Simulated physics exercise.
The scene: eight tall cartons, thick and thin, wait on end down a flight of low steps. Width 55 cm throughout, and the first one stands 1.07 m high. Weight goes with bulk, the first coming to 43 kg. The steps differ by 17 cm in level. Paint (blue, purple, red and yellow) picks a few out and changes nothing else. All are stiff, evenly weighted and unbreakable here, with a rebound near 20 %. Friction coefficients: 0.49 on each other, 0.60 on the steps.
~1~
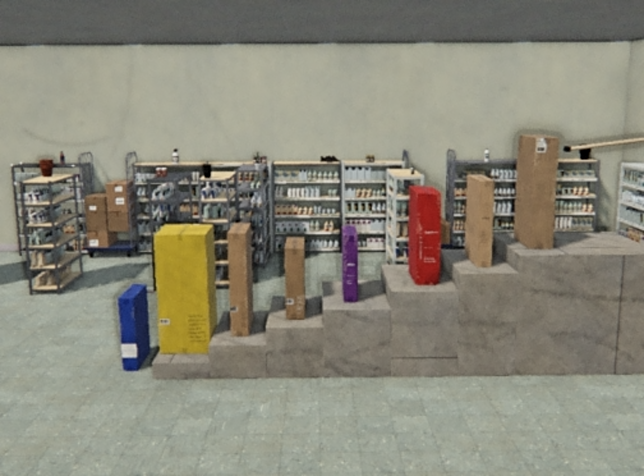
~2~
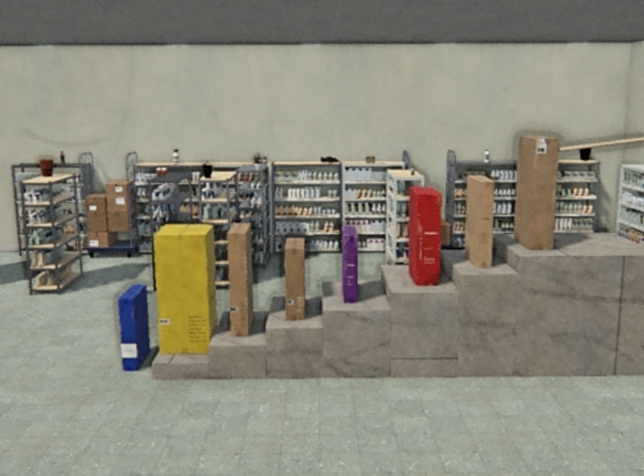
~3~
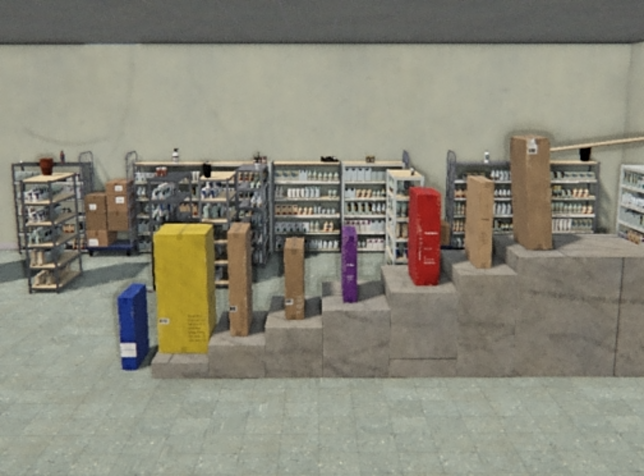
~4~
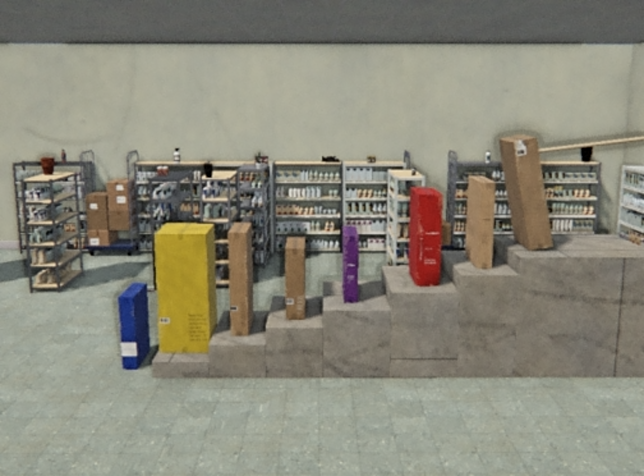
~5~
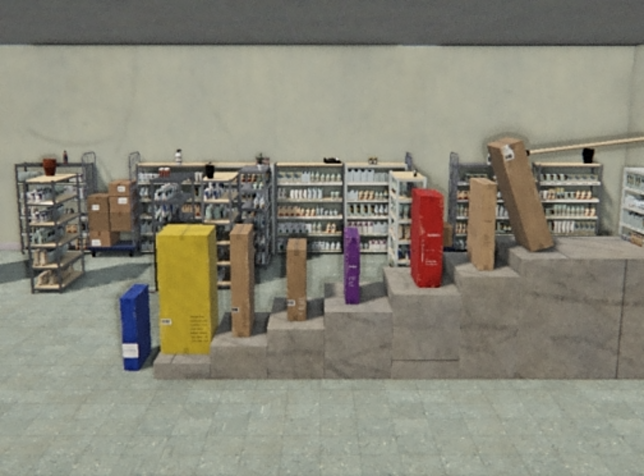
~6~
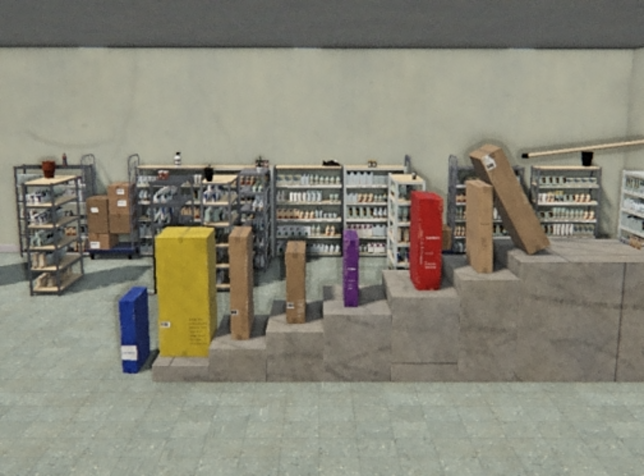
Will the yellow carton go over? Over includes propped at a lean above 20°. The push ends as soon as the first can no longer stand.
In the end the yellow carton stays standing.
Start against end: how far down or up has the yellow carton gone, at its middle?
It ends some 0 cm lower.
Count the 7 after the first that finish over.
It comes to 4.
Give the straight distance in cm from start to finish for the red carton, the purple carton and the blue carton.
About: Red 70, purple 40, blue 0.
Then, 0.33 s past the last view, 1 of the 7 other cartons over; yellow carton unmoved; red carton 4° from how it stood.
Then, 0.69 s past the last view, 2 of the 7 other cartons over; yellow carton unmoved; red carton 44° from how it stood.
Then, 1.13 s past the last view, 4 of the 7 other cartons over; yellow carton unmoved; red carton lying flat.
In the end, 4 of the 7 other cartons over; yellow carton unmoved; red carton lying flat; purple carton lying flat. Three left standing. From the last view, middles, yellow carton near (187, 290), red carton near (359, 271).
